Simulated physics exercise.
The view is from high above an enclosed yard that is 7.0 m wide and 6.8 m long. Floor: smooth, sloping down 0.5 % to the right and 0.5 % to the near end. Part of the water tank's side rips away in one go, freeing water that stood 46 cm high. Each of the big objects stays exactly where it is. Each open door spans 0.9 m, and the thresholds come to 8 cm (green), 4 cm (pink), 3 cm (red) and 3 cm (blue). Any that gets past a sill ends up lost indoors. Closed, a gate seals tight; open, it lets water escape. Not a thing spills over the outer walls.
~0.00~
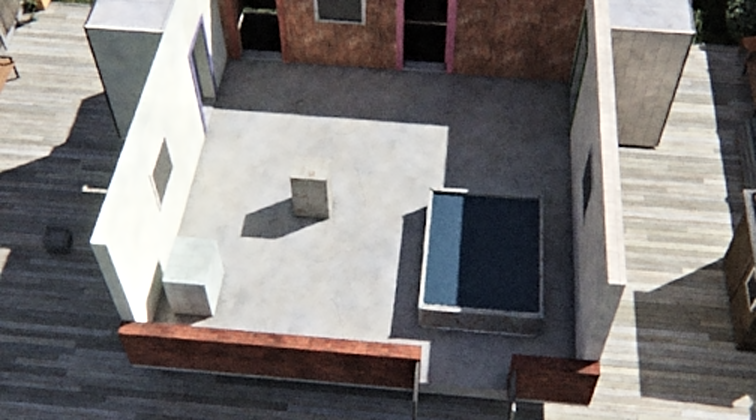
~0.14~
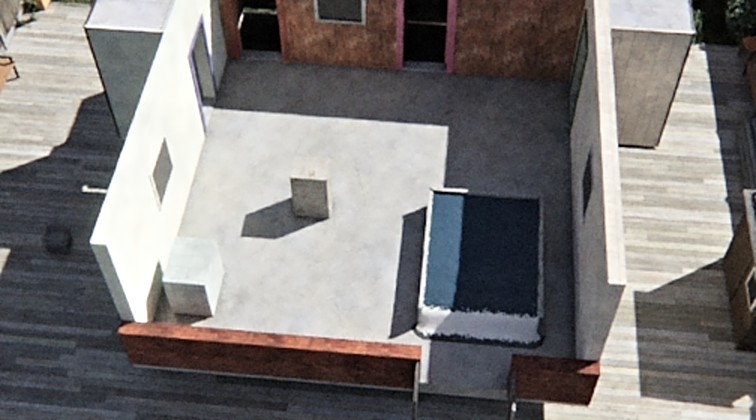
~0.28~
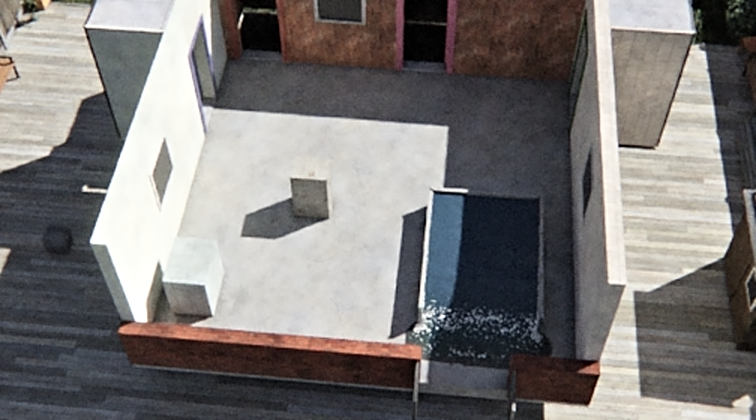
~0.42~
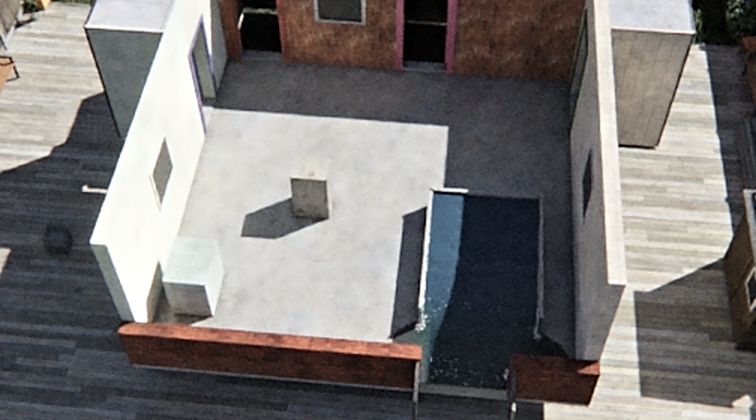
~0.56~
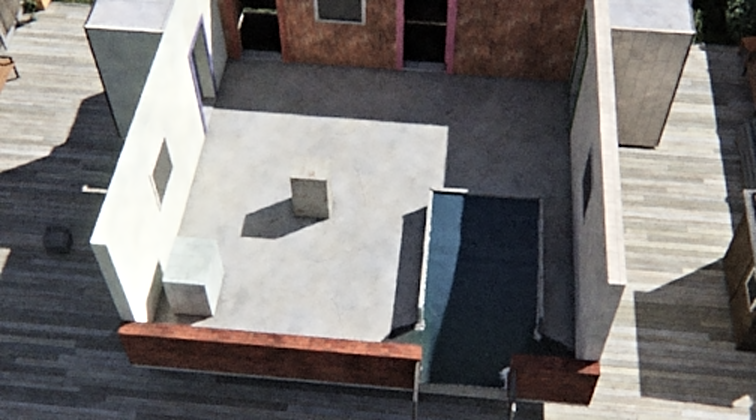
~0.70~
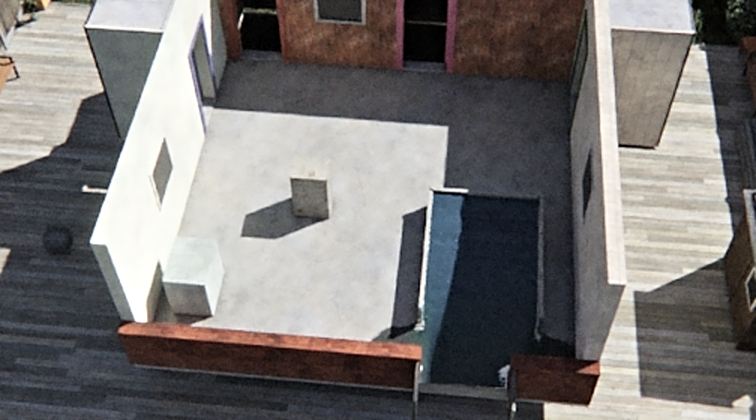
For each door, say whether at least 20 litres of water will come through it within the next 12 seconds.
Result: The green door will not let too much through, the pink door will not let too much through, the red door will not let too much through, the blue door will not let too much through.
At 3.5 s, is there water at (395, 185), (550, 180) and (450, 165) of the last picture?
First spot bone dry, second soaked, third bone dry.
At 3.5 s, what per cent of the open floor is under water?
Close to 25 in a hundred.
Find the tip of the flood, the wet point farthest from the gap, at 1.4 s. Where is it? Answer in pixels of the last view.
(298, 358).
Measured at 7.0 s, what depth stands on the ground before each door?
Measured in centimetres, the green door gives 4, the pink door 2, the red door 0 and the blue door 0.
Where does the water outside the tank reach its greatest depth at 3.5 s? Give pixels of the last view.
That would be near pixel (564, 382).
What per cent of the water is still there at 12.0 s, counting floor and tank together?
Close to 38 in a hundred remains.
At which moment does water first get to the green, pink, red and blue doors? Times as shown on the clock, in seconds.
Green 3.8 s, pink 6.0 s, red not in the 12 s, blue not within the 12 s.
After 1.4 s water covers 10 % of the floor and is deepest (35 cm) near (564, 382); green door not reached, pink door not reached, red door not reached, blue door not reached.
After 2.2 s water covers 15 % of the floor and is deepest (32 cm) near (576, 383); green door not reached, pink door not reached, red door not reached, blue door not reached.
After 3.5 s water covers 25 % of the floor and is deepest (21 cm) near (564, 382); green door not reached, pink door not reached, red door not reached, blue door not reached.
After 7.0 s water covers 40 % of the floor and is deepest (8 cm) near (576, 383); green door 4 cm at the sill, 0 L in, pink door 2 cm at the sill, 0 L in, red door not reached, blue door not reached.
After 12.0 s water covers 65 % of the floor and is deepest (4 cm) near (542, 380); green door 3 cm at the sill, 0 L in, pink door 1 cm at the sill, 0 L in, red door not reached, blue door not reached.
